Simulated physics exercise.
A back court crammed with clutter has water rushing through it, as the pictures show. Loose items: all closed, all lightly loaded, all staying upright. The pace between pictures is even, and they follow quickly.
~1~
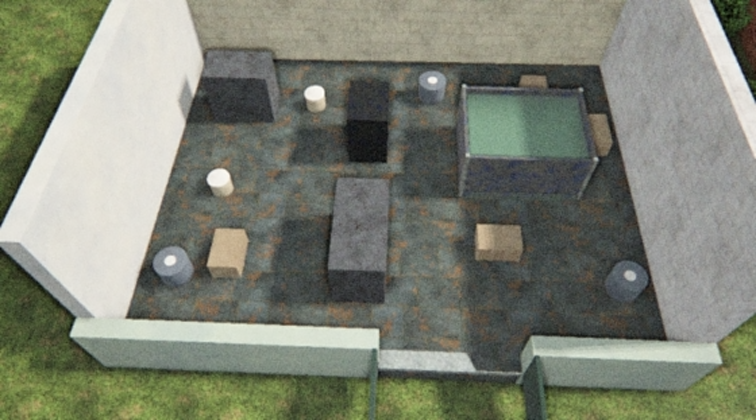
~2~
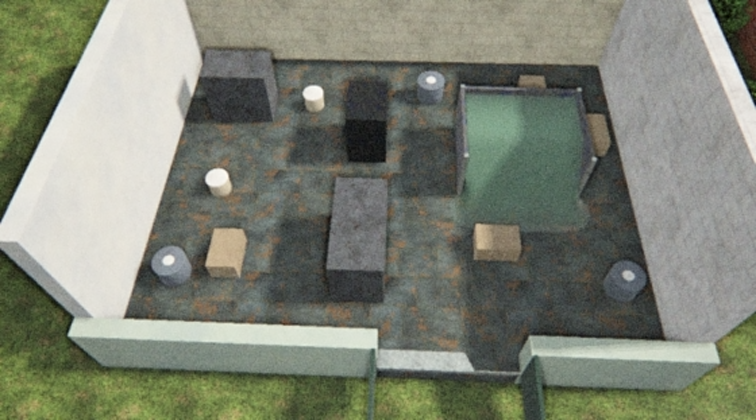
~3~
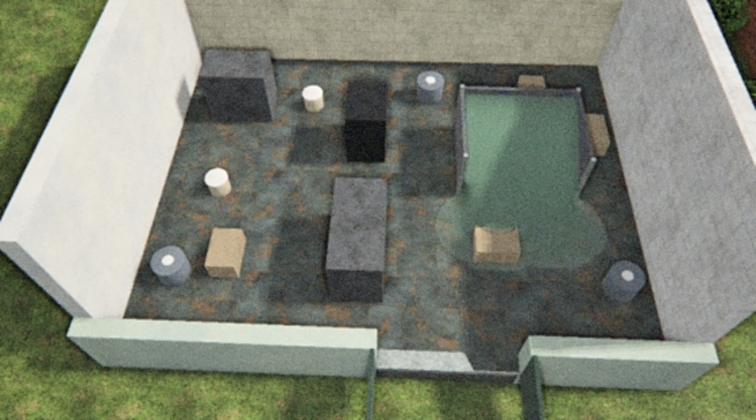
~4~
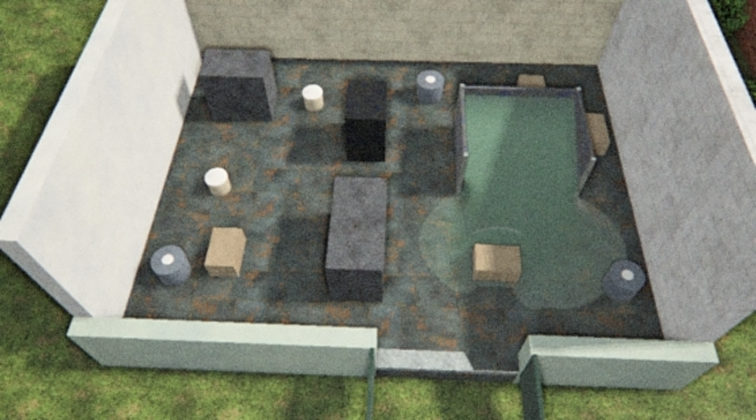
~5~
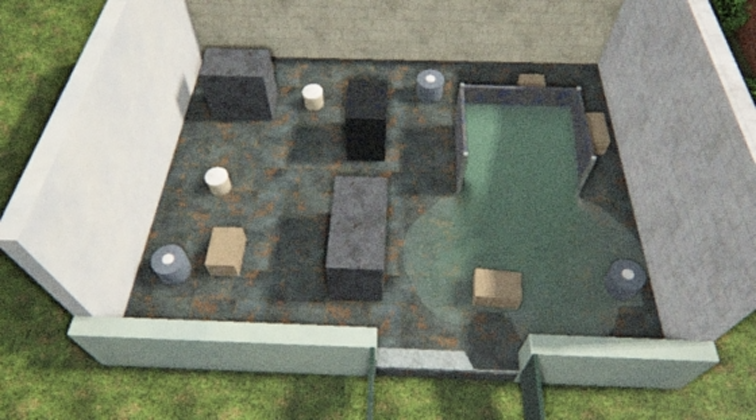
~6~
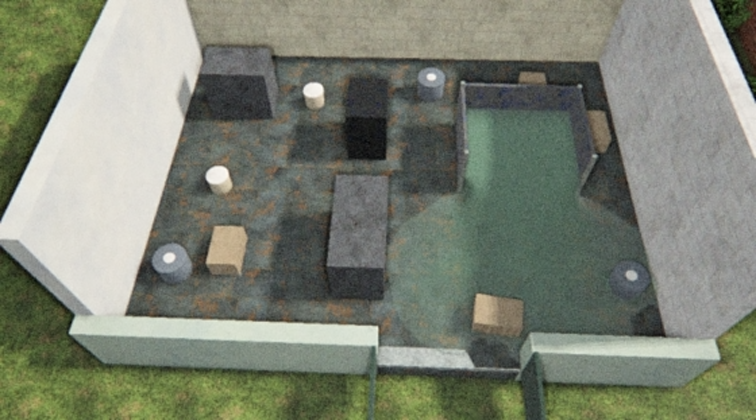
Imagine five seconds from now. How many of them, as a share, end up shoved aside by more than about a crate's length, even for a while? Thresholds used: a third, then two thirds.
Smaller than a third.
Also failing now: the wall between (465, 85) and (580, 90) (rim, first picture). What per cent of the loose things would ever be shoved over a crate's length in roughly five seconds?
I make it 80 per cent.
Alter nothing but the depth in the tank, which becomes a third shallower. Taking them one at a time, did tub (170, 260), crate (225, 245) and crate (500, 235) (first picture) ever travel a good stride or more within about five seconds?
Taking them as listed - a shorter distance for the first, a shorter distance for the second, the full distance for the third.
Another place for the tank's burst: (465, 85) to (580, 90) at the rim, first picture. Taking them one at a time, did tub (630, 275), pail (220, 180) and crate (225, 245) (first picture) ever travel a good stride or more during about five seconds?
Taking them in order, displaced that much, displaced that much, less than that.
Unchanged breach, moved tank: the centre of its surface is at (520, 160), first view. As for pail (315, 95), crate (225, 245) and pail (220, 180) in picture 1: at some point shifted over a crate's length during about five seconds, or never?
The first: Did not travel far; the second: Did not travel far; the third: Did not travel far.
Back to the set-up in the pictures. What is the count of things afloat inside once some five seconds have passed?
The answer is 1.
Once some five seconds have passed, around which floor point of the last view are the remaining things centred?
Estimate: Close to (365, 149) px.
A moment on, 2 of 10 are well off their spots; 1 afloat.
Next, 1 of 10 are well off their spots; 1 afloat.
Later, 2 of 10 are well off their spots; 1 afloat.
In the end, 3 of 10 are well off their spots, and 3 have been at some point; 1 afloat.
